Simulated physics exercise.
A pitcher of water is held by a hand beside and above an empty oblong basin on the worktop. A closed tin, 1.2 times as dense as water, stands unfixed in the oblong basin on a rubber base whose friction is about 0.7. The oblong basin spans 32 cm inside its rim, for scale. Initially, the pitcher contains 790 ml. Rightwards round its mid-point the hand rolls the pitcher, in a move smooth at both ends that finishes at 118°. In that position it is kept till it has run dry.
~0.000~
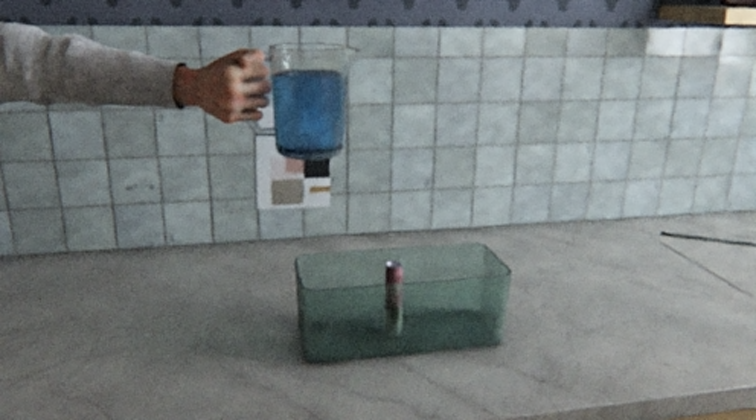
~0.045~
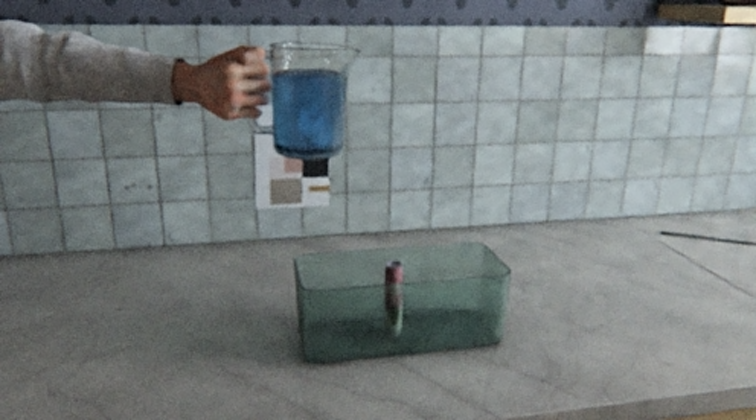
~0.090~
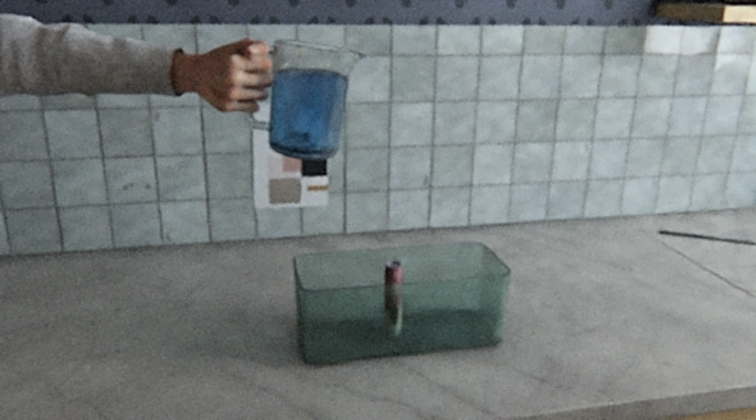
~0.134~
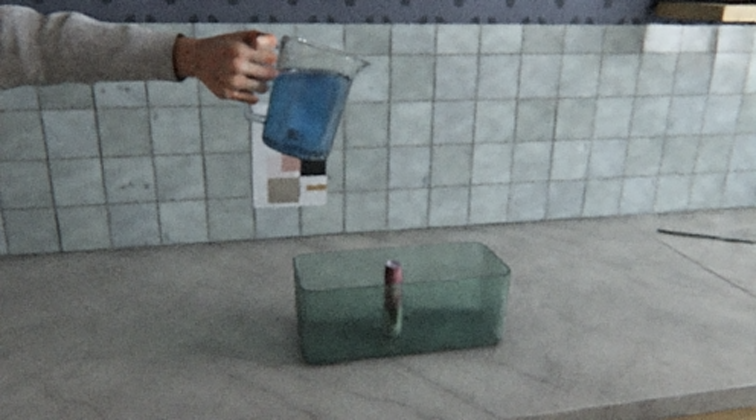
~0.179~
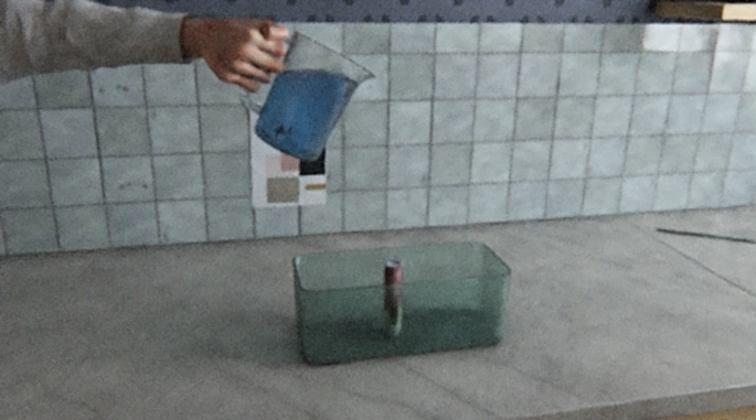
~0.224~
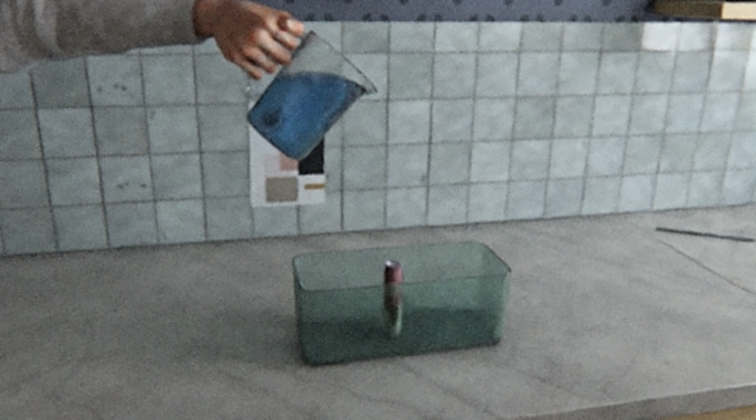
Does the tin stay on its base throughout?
Still erect.
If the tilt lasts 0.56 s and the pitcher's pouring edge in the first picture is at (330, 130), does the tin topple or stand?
Result: Tin tipped over.
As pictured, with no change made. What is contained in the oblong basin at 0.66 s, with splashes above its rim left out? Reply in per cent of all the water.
Roughly 56 per cent.
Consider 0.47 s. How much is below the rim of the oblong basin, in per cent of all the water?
3 %, roughly.
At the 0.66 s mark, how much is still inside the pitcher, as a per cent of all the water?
I'd say some 10 per cent remains.
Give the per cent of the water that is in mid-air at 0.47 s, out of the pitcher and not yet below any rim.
My guess is roughly 40 %.
Then, 0.47 s in, the tilt is 111° and 57 per cent is still to pour; the tin stands where it began.
Then, 0.66 s in, the tilt is 118° and 10 per cent is still to pour; the tin stands where it began.
Then, 0.85 s in, the tilt is 118° and 0 per cent is still to pour; the tin stands where it began.
Then, 1.06 s in, the tilt is 118° and 0 per cent is still to pour; the tin stands where it began.
Finally, the tin stands where it began.
